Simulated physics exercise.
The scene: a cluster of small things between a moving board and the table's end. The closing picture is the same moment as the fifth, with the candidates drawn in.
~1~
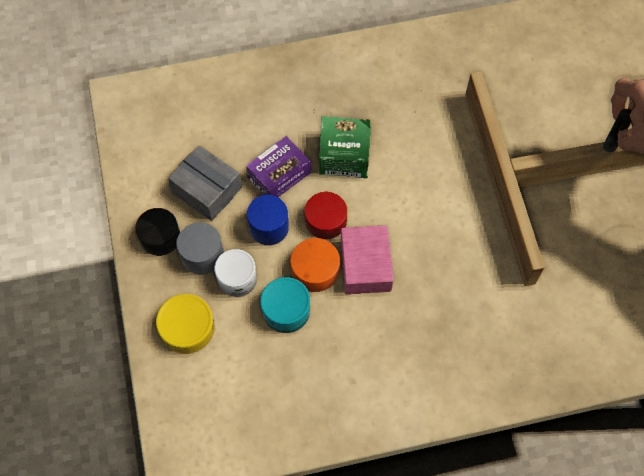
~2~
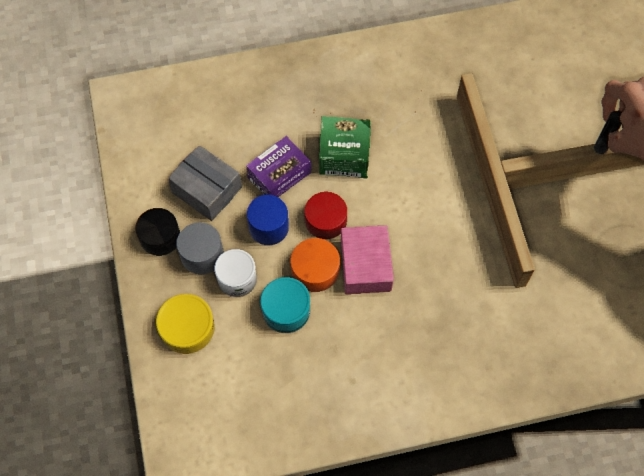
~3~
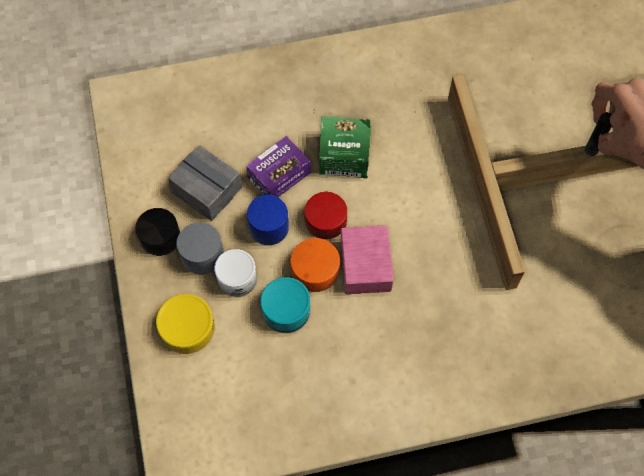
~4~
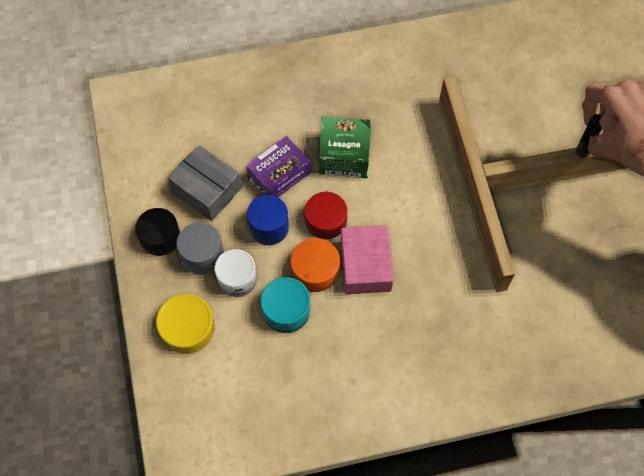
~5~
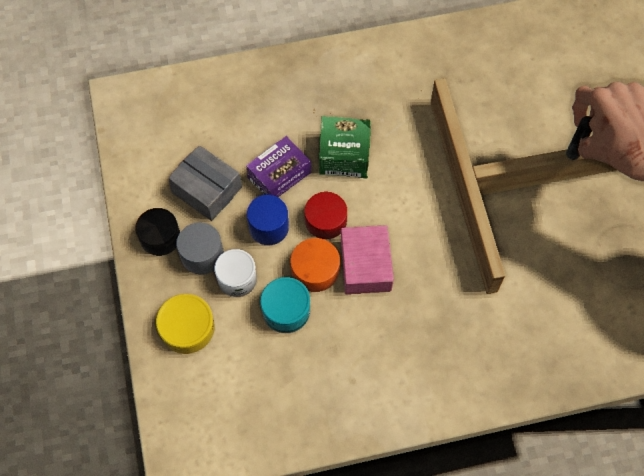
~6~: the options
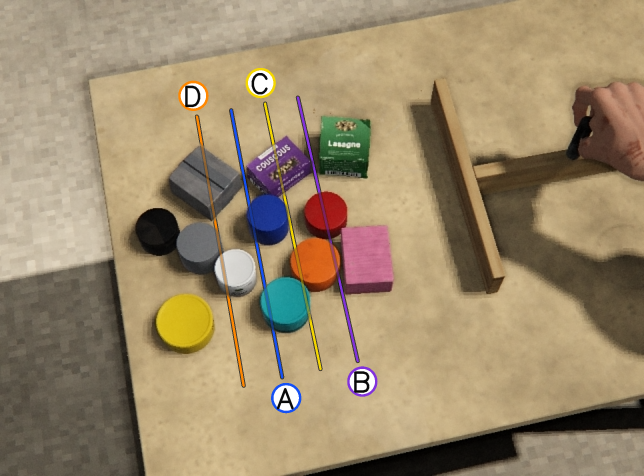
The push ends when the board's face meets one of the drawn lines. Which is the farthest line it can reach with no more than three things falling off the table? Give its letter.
D is the last line within the limit.
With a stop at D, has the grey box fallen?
Yes.
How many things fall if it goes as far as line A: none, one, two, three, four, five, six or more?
By then, none.
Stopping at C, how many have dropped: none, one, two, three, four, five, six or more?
In all, none.
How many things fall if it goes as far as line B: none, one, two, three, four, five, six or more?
By then, none.
On the marked copy, A at (255, 235); B at (326, 221); C at (291, 228); D at (219, 243).
Following D. Soon after the start, board (381, 190); green packet (334, 150); black tin (158, 232).
Later, board (291, 209); black tin (143, 239); grey box (147, 192).
In the end, board (221, 223); grey box over the edge; white jar over the edge; two fallen.
As for the rest, A is within the limit but short; B is within the limit but short; C is within the limit but short.
